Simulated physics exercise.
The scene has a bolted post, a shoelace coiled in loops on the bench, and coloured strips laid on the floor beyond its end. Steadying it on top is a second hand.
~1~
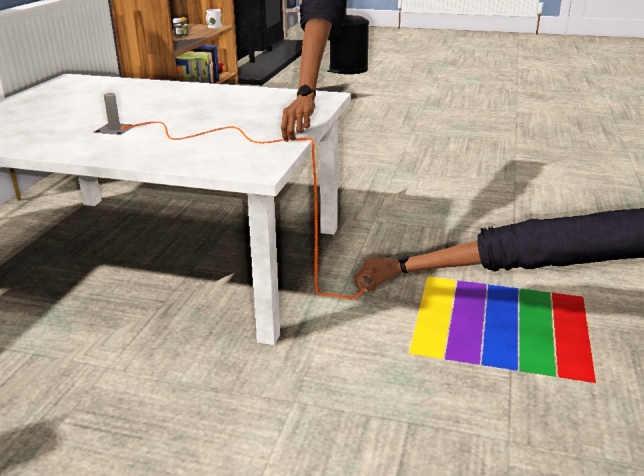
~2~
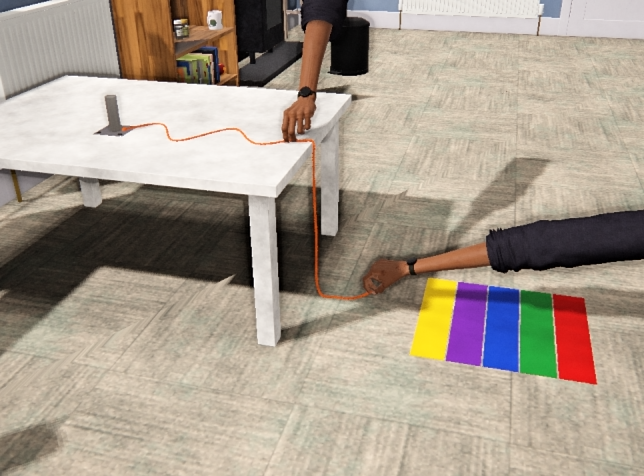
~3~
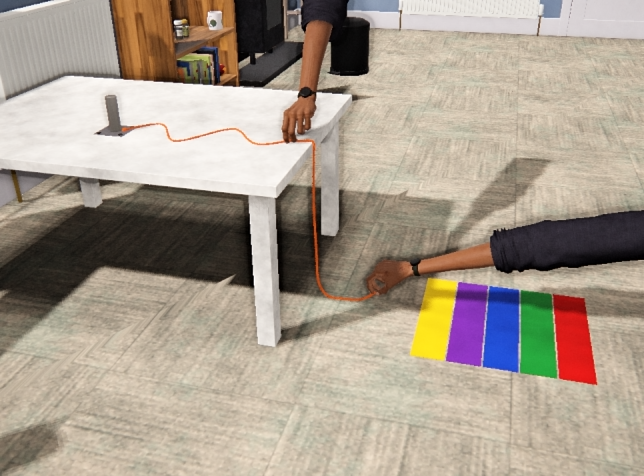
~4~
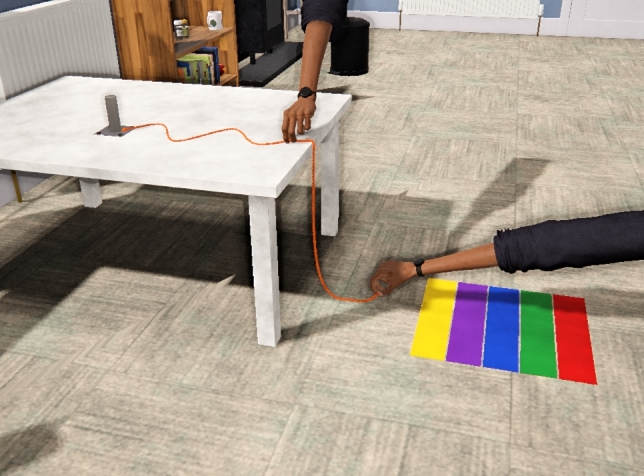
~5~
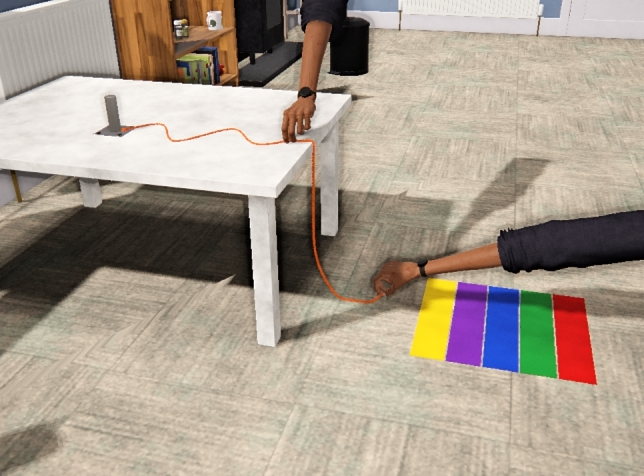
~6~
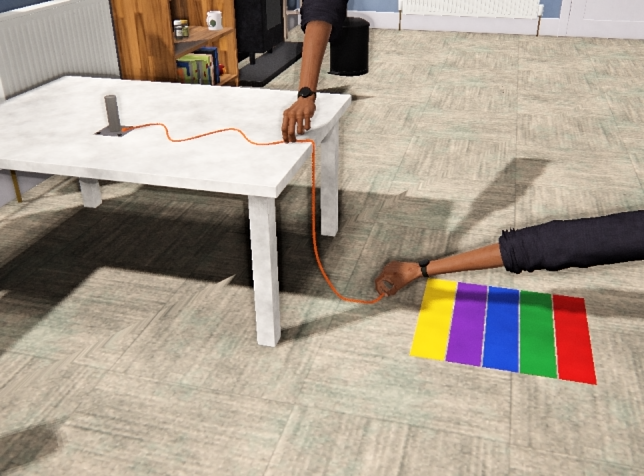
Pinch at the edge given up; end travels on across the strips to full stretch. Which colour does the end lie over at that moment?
It lies over red.
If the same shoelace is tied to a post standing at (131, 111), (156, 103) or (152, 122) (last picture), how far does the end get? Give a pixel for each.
Roughly (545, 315), then (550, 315), then (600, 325).
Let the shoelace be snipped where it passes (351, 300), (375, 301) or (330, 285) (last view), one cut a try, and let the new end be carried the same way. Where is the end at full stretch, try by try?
In order, it comes to rest around (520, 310), (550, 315) and (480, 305).
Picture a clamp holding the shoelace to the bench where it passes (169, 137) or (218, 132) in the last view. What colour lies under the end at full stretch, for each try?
One after the other: Green, then blue.
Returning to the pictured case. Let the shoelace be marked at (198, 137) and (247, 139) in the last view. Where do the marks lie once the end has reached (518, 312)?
Mark one about (238, 141), mark two about (311, 152).
A little later, end near (518, 312); over blue.
Next, end near (553, 317); over green.
When it is tight, end near (573, 319); over red. The red one.
